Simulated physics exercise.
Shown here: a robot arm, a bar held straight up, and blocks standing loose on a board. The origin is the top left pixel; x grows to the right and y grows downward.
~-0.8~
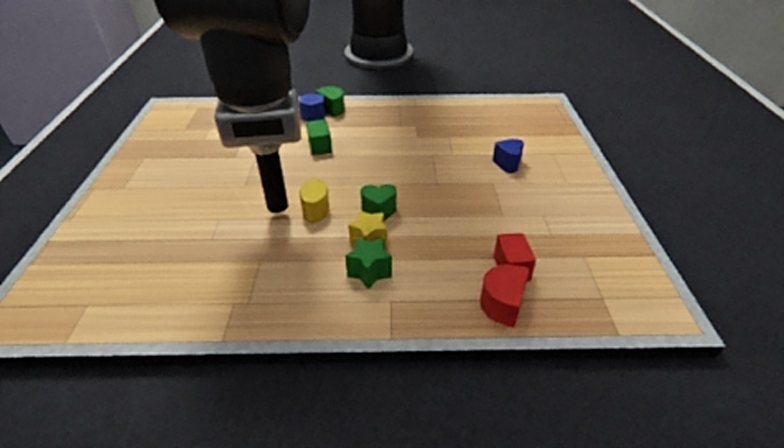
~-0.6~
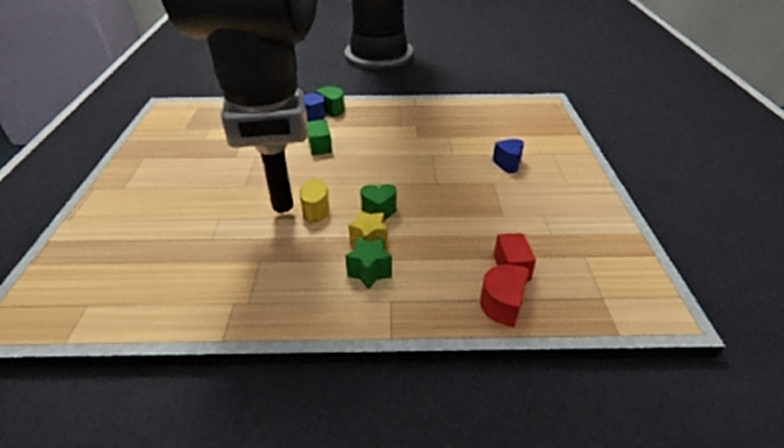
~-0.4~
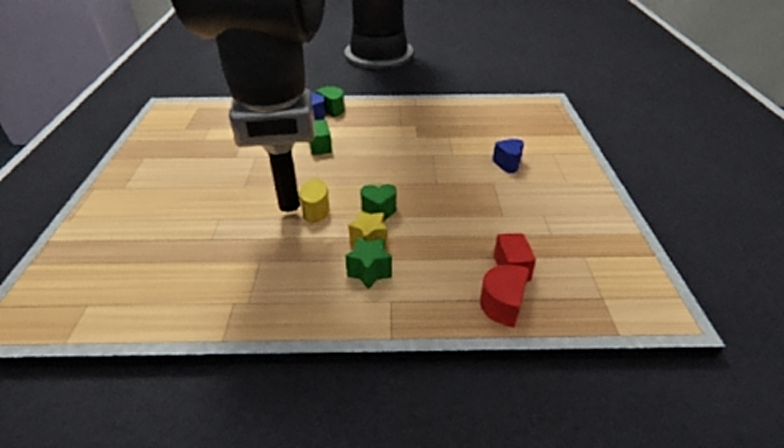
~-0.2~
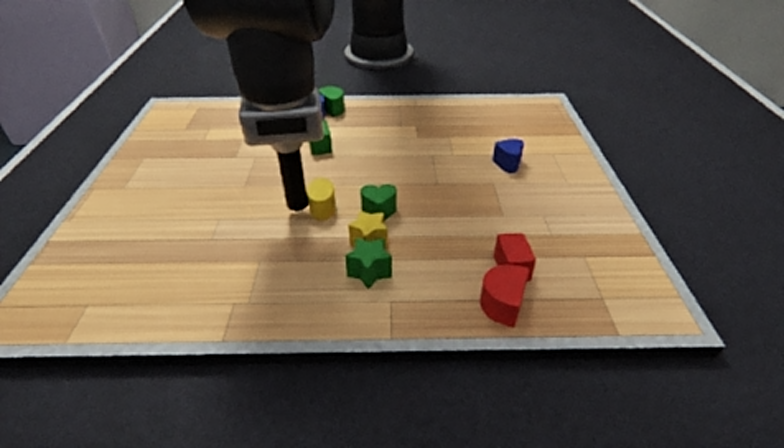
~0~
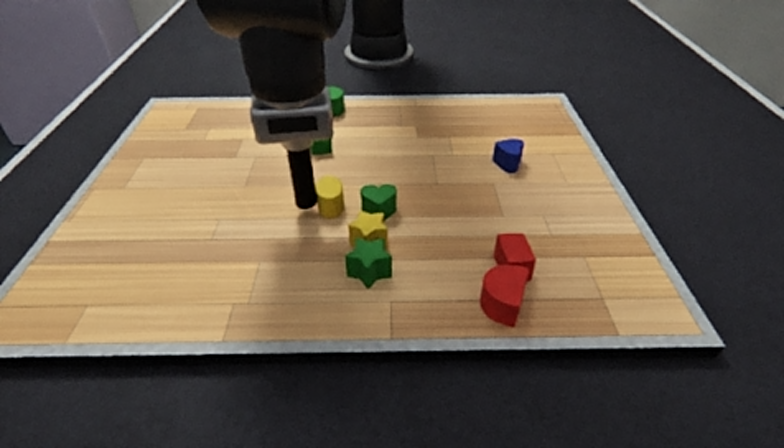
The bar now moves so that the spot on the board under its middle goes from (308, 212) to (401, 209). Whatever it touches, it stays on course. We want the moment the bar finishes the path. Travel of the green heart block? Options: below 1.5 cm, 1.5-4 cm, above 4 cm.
It gets moved over 4 cm.
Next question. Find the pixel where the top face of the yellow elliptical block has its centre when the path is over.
The spot you're after is about (366, 176) in the image.
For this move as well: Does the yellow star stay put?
My answer is yes.
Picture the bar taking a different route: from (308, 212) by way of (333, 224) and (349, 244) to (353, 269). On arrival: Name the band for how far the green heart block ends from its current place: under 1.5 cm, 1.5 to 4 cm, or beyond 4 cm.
The answer here is less than 1.5 cm.
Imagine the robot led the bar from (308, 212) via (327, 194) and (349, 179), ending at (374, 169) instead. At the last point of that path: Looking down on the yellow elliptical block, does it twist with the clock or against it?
From above, it looks like the yellow elliptical block goes clockwise.
On the path given first. One third of the way, bar at (339, 203); yellow elliptical block at (355, 180), turned 45° anticlockwise; green heart block at (387, 192), turned 25° clockwise.
Two thirds of the way, bar at (370, 202); yellow elliptical block at (366, 176), turned 85° anticlockwise; green heart block at (394, 192), turned 45° clockwise.
At the end, bar at (401, 201); yellow elliptical block at (366, 176), turned 85° anticlockwise; yellow star unmoved; green heart block at (425, 194), turned 65° clockwise.
